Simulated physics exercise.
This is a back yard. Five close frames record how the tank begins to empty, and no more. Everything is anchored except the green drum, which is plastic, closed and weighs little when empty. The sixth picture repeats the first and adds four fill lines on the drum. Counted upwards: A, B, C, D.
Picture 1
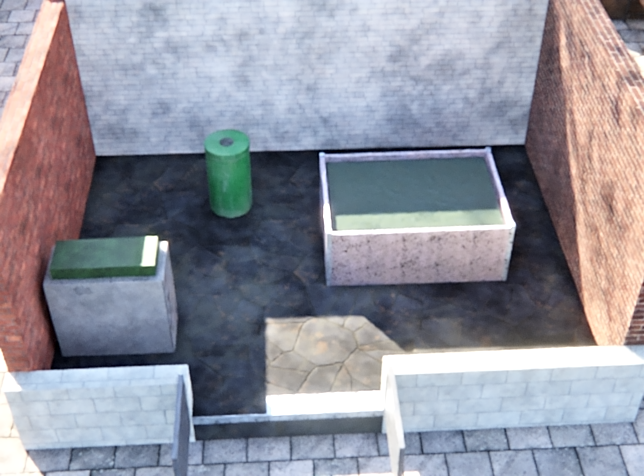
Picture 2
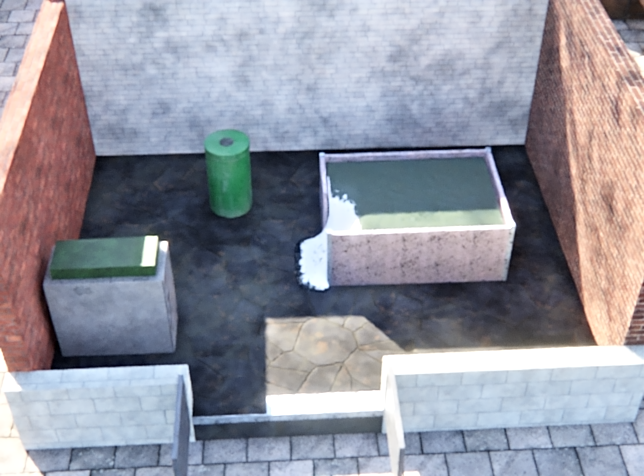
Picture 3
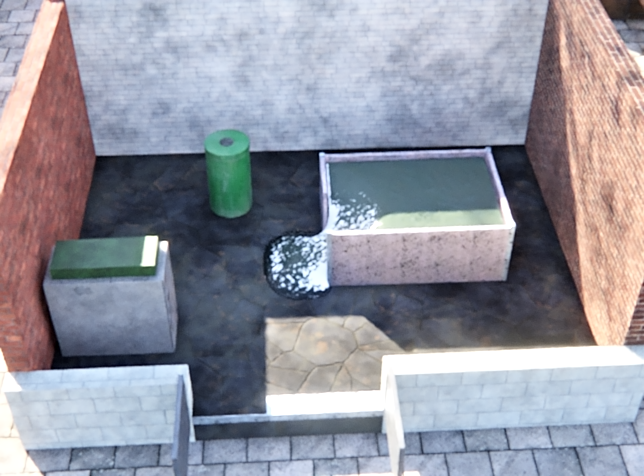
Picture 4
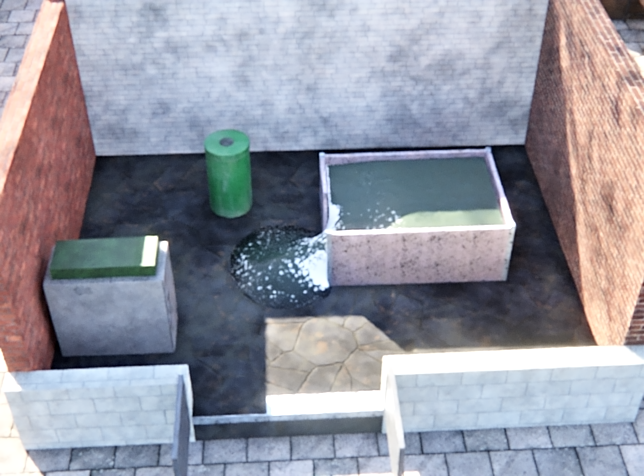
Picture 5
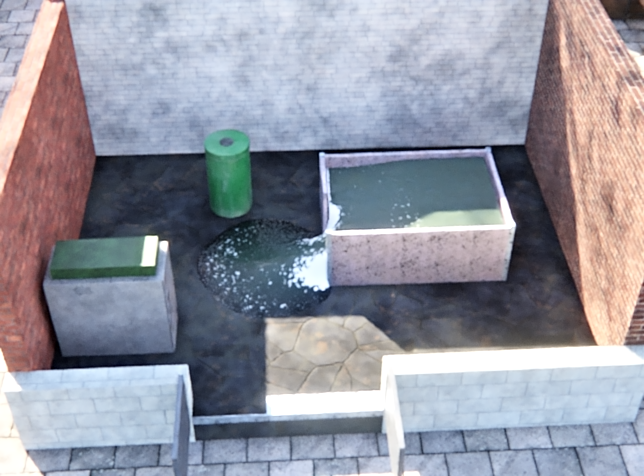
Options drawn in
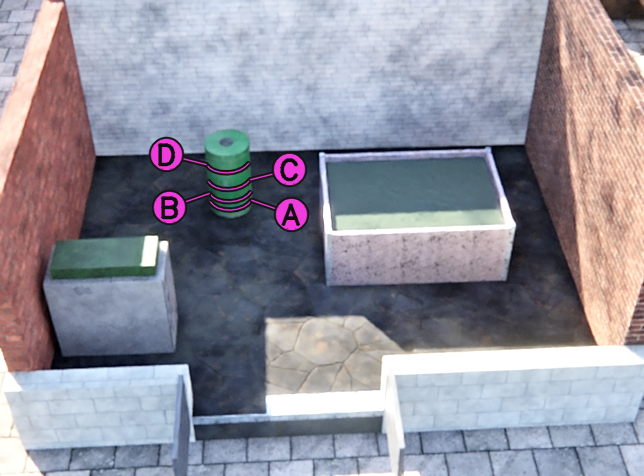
A large stone-sided tank full of dark green water stands right of centre in a walled back yard, seen from above through a camera that stays still. A green drum stands left of the tank, and a grey block with a green top sits at left, between red brick side walls. White, foaming water pours from the tank's left side, then spreads leftward across the dark paving in a widening, speckled pool.
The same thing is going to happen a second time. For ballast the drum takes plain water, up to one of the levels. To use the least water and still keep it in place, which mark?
Go for A.
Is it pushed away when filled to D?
No.
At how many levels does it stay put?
All of the four.
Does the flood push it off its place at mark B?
No, not at all.
On the marked copy, A at (230, 210); B at (229, 201); C at (228, 189); D at (227, 172); from the bottom up A, B, C, D.
Choosing A, it does not move.
Choosing B, it does not move.
Choosing C, it does not move.
Choosing D, it does not move.
